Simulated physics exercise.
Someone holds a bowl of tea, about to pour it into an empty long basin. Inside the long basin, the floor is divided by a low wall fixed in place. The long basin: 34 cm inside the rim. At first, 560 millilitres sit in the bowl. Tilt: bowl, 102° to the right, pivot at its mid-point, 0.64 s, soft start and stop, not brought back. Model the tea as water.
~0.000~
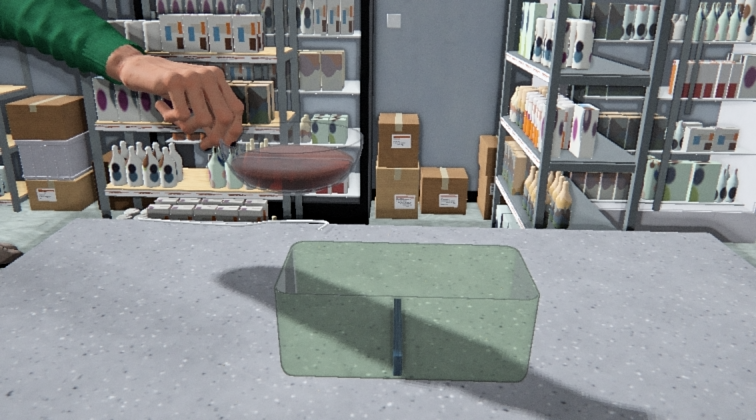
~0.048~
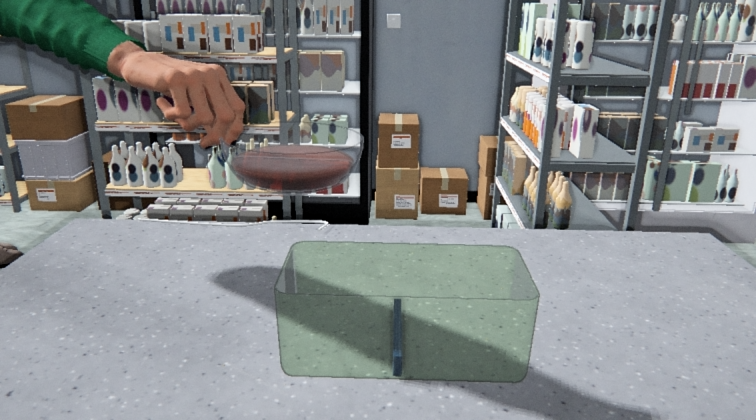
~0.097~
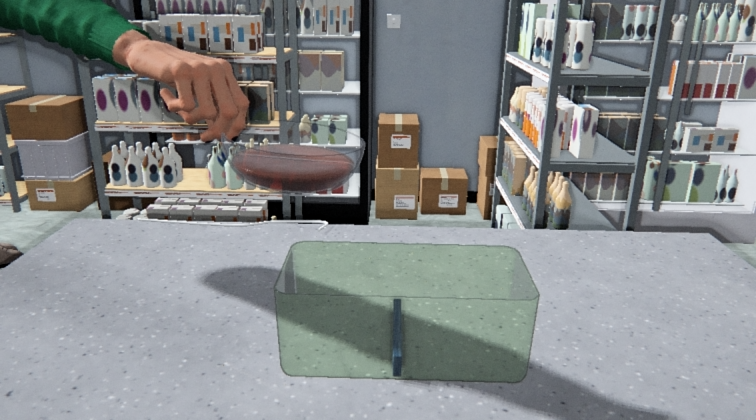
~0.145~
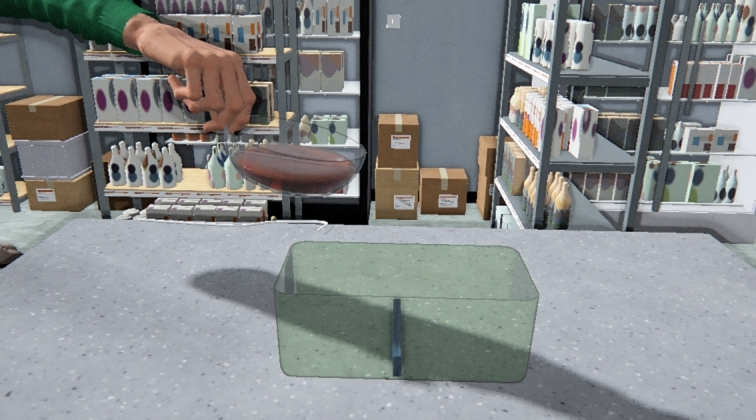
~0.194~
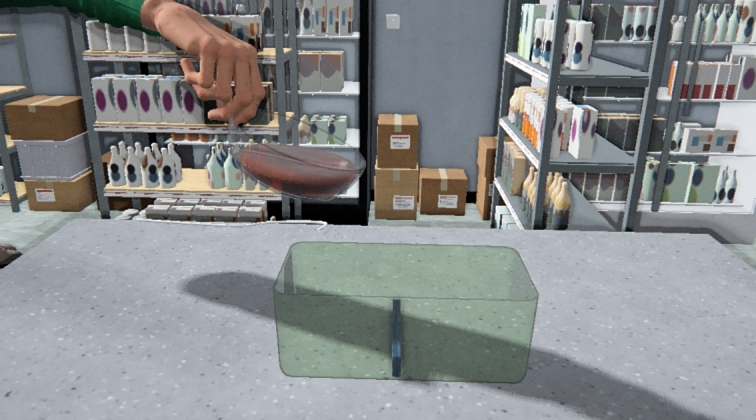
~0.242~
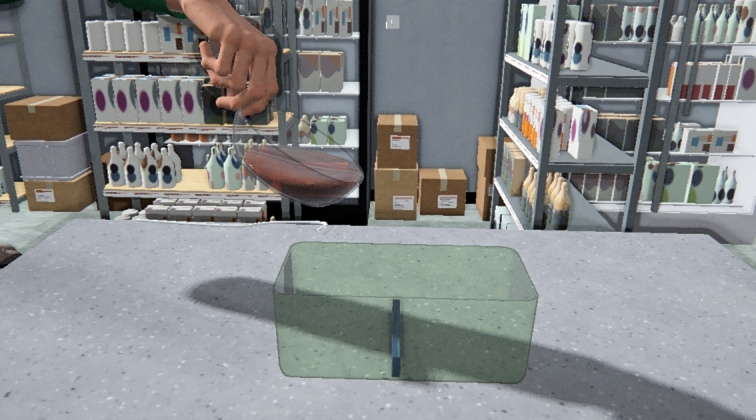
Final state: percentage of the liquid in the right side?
Approximately 40 %.
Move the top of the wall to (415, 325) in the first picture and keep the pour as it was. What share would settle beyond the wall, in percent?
With the wall placed like that, close to 15 per cent.
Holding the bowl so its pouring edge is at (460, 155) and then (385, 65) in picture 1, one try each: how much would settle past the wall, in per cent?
Roughly 80 per cent the first time and 70 per cent the second.
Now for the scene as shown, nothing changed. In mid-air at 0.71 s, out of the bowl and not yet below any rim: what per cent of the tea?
Airborne share: Near 3 %.
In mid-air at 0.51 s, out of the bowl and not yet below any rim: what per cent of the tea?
Some 46 % is the figure.
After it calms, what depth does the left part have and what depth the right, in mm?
Once settled, the left stands around 12 mm and the right around 8 mm.
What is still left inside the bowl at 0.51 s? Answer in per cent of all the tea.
I reckon about 8 in a hundred is still held.
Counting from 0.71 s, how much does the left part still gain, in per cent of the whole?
I'd put it at some 2 percent.
Then, 0.51 s in, the tilt is 92° and 8 per cent is still to pour, 24 is left of the wall and 23 right of it.
Then, 0.71 s in, the tilt is 102° and 0 per cent is still to pour, 54 is left of the wall and 42 right of it.
Then, 0.92 s in, the tilt is 102° and 0 per cent is still to pour, 56 is left of the wall and 40 right of it.
Then, 1.14 s in, the tilt is 102° and 0 per cent is still to pour, 57 is left of the wall and 40 right of it.
Finally, 57 per cent lies left of the wall, 40 right of it and 4 outside.
